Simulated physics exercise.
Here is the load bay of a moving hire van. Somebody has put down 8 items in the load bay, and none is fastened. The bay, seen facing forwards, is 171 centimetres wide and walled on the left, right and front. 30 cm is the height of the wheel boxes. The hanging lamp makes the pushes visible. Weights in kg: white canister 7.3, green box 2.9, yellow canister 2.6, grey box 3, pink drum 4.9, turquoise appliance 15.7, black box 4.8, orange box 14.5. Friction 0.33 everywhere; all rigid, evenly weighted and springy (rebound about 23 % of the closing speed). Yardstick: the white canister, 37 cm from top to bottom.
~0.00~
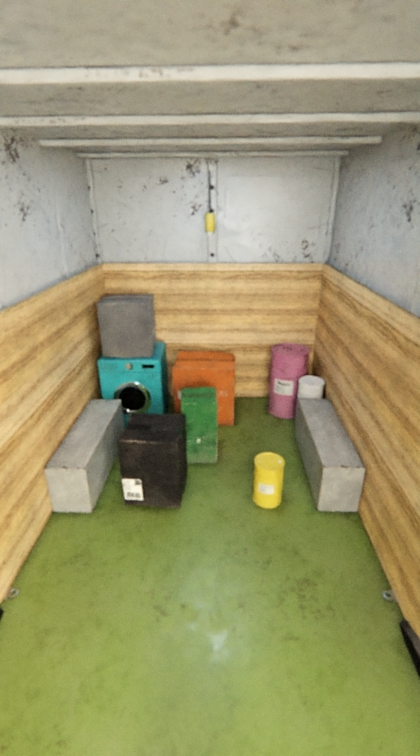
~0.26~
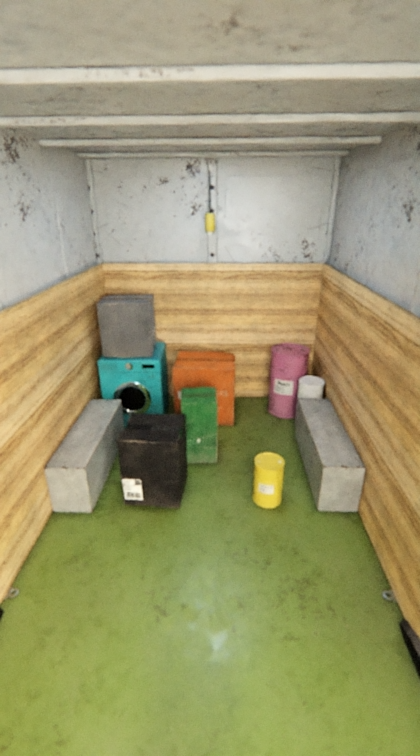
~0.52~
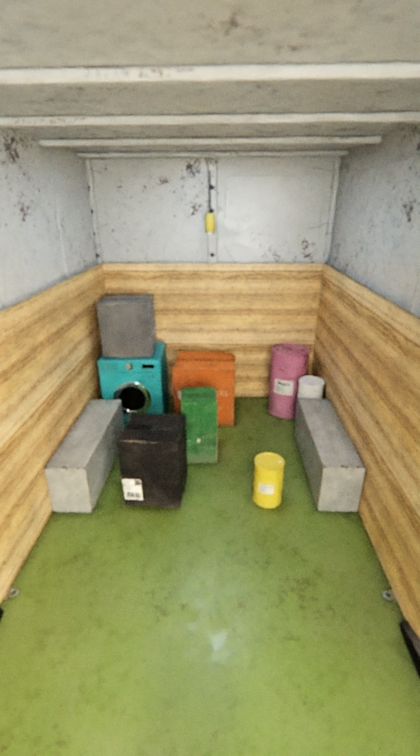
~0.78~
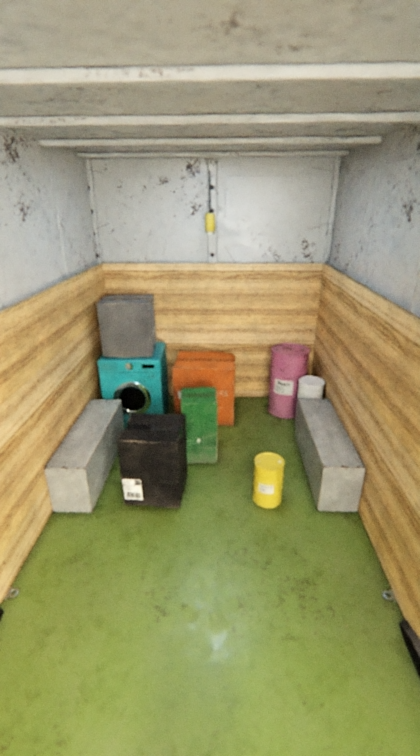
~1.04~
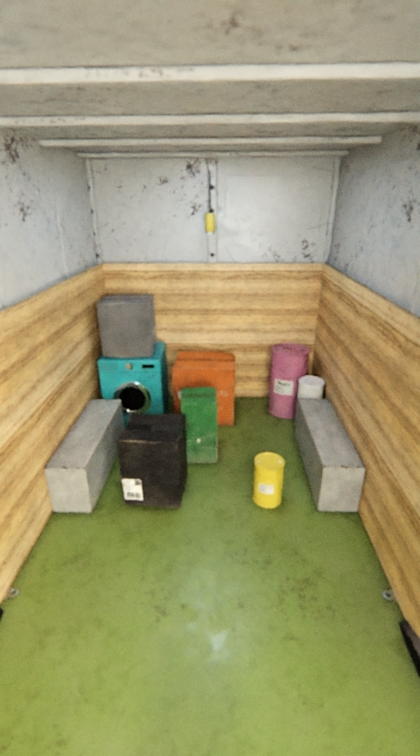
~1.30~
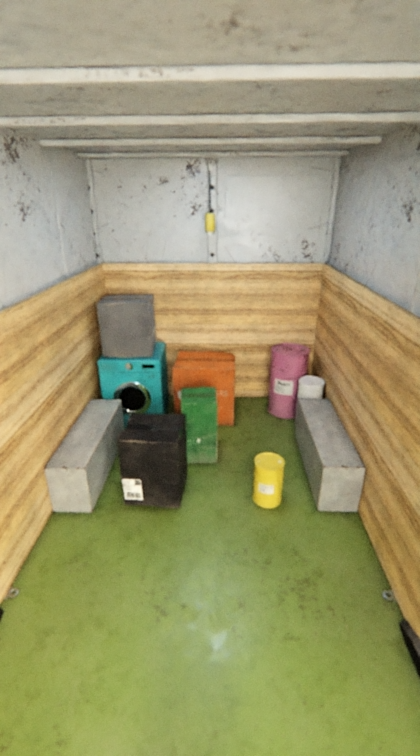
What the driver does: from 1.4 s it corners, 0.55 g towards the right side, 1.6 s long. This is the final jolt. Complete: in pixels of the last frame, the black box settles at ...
... near (263, 455).
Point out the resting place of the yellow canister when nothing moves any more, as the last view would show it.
It ends up at about (302, 482).
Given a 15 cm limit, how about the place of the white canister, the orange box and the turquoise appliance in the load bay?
Note: White canister is left in place. Orange box departs its position. Turquoise appliance departs its position.
After 2.00 s, push 0.55 g right; black box moved 17 cm near (185, 459); grey box moved 18 cm; yellow canister moved 17 cm.
After 2.30 s, push 0.55 g right; black box moved 53 cm near (247, 460); grey box moved 60 cm; green box moved 54 cm.
In the end (4.0 s), down from a perch, grey box; not toppled but over 15 cm from the start, green box, yellow canister, turquoise appliance, black box and orange box; the other 2 under 15 cm from the start. At the end, from the last picture's camera, black box near (263, 455).
